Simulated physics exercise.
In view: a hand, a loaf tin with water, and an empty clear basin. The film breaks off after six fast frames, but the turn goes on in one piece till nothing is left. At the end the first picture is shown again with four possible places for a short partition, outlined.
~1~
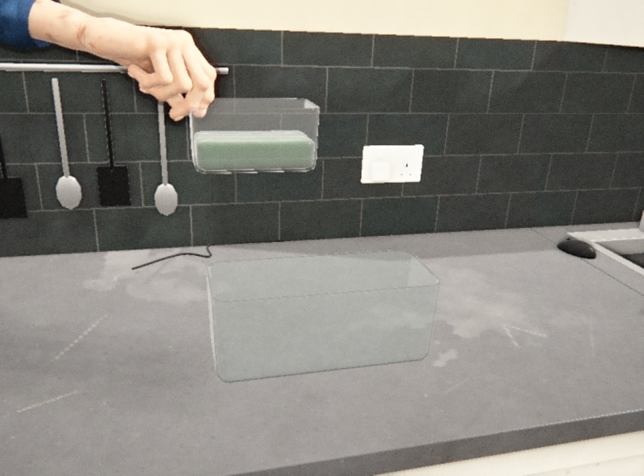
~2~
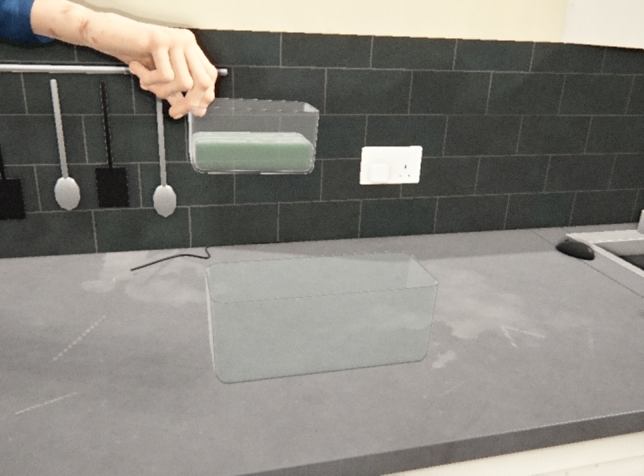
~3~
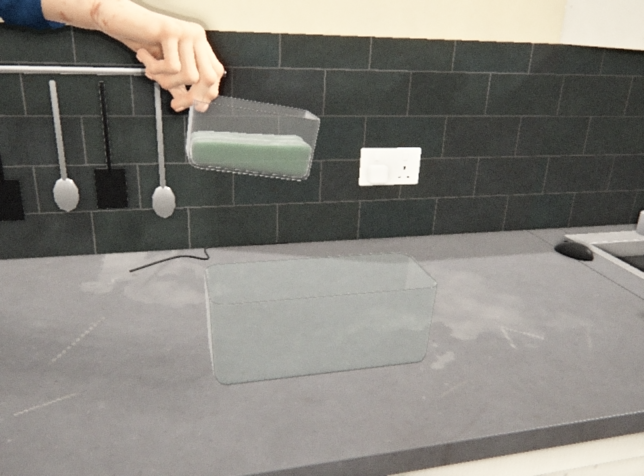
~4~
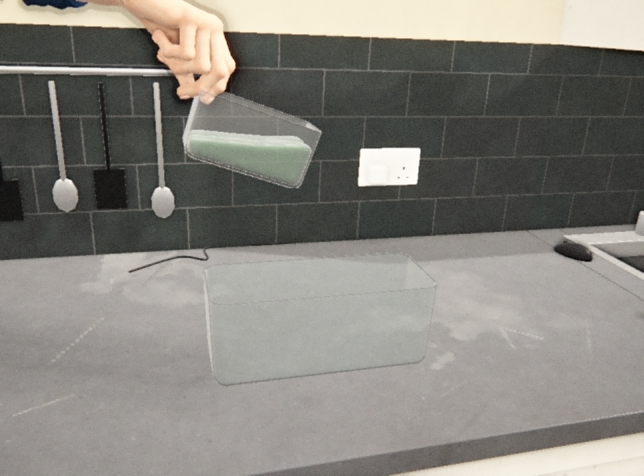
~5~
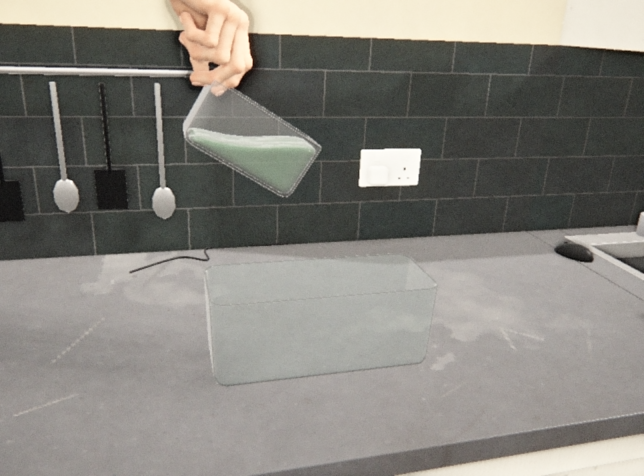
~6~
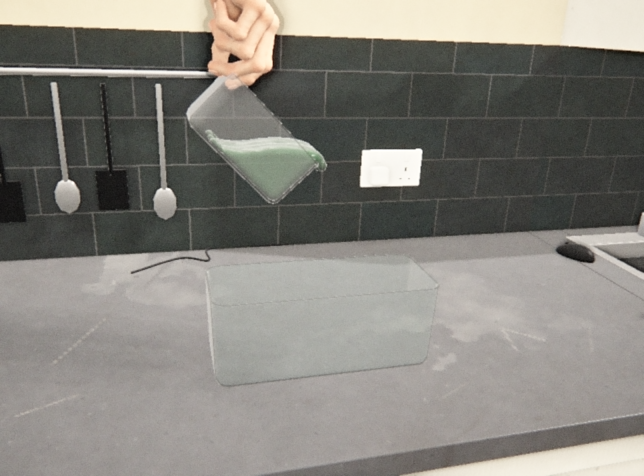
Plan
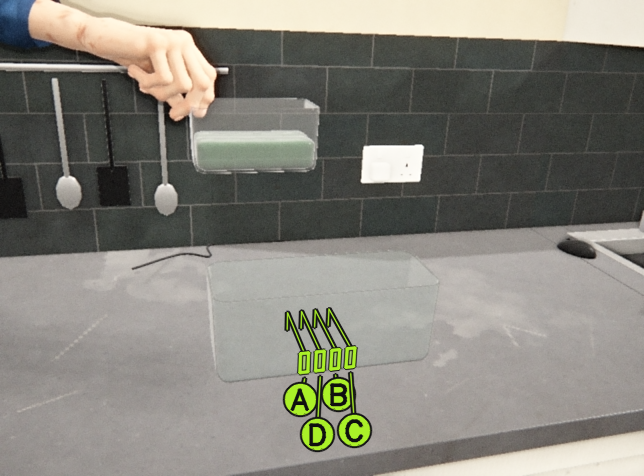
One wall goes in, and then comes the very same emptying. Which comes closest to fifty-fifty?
The answer is place C.
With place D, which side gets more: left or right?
More ends on the right.
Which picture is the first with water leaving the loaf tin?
In picture 6.
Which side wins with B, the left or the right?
The right side.
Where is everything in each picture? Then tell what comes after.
Upright, lip at (311, 103); basin from (216, 379) to (427, 355); nothing has left yet.
Tipped about 2°, lip at (310, 107); nothing has left yet.
Tipped about 9°, lip at (312, 115); nothing has left yet.
Tipped about 19°, lip at (313, 126); nothing has left yet.
Tipped about 32°, lip at (314, 141); nothing has left yet.
Tipped about 46°, lip at (311, 157); water is over the lip, down to (315, 165).
On the marked copy, A at (304, 378); B at (335, 374); C at (350, 373); D at (320, 376).
Choosing A, about 10 % ends left of the wall and 88 % right of it.
Choosing B, about 25 % ends left of the wall and 74 % right of it.
Choosing C, about 50 % ends left of the wall and 48 % right of it.
Choosing D, about 10 % ends left of the wall and 88 % right of it.
